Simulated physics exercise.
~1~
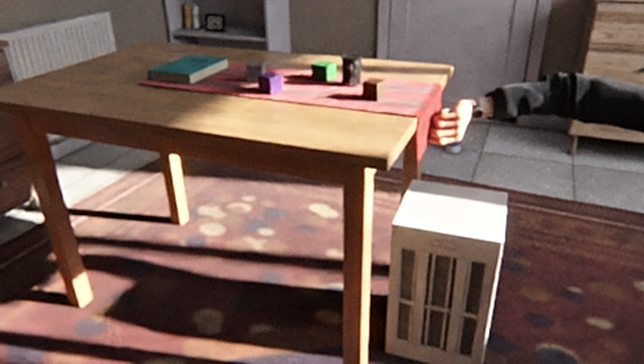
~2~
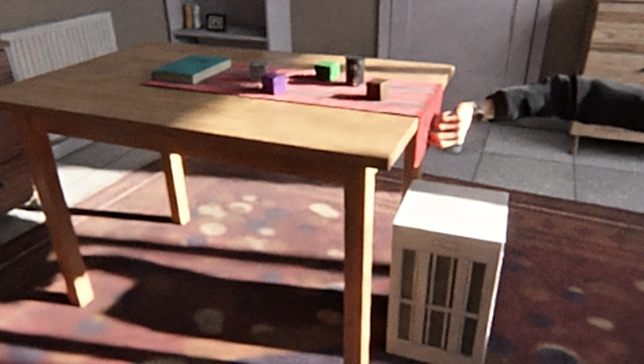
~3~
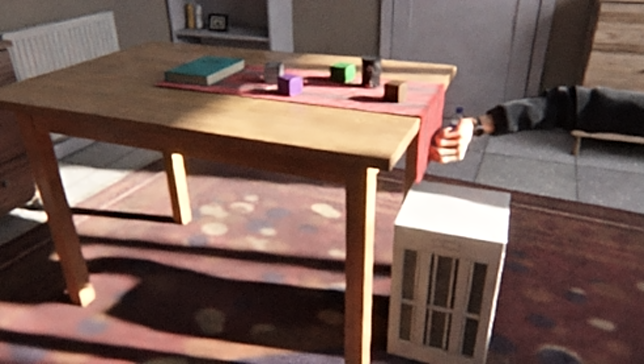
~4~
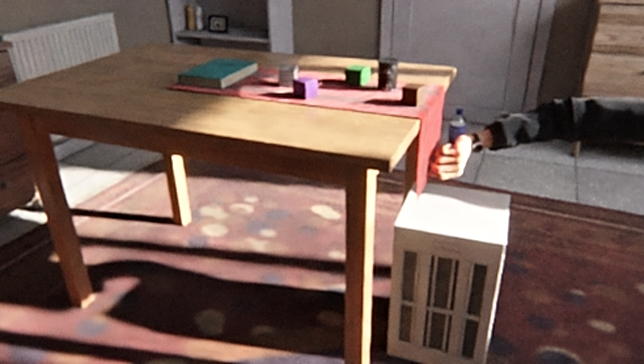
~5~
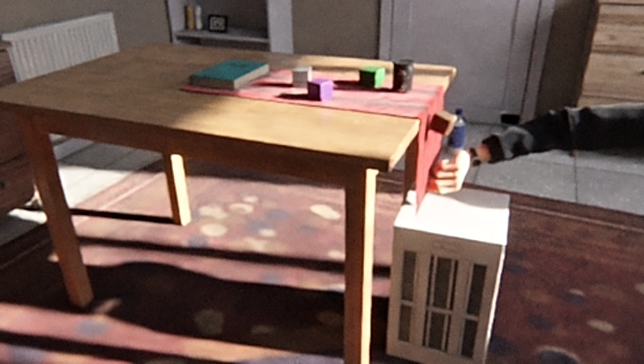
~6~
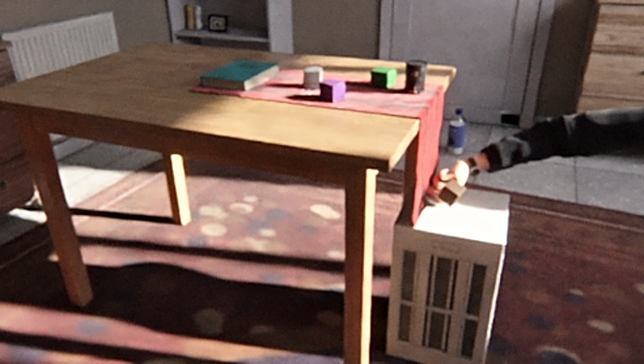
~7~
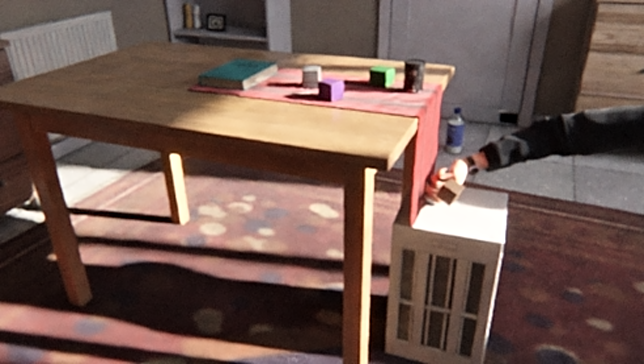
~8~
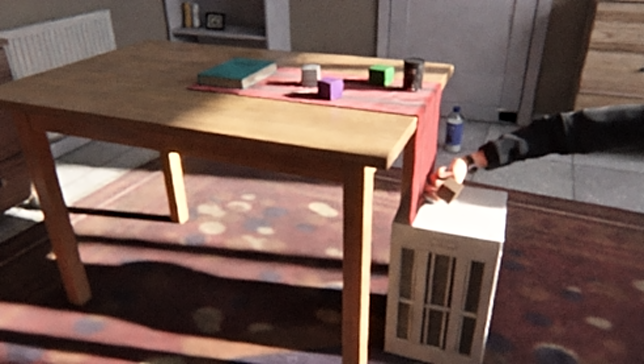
We see a hand pull a red tablecloth rightward over the end of a wooden table, carrying along a book, coloured cubes and a black can. The brown cube tips off the edge onto the white crate below, while the others stay on the table as the cloth stops.
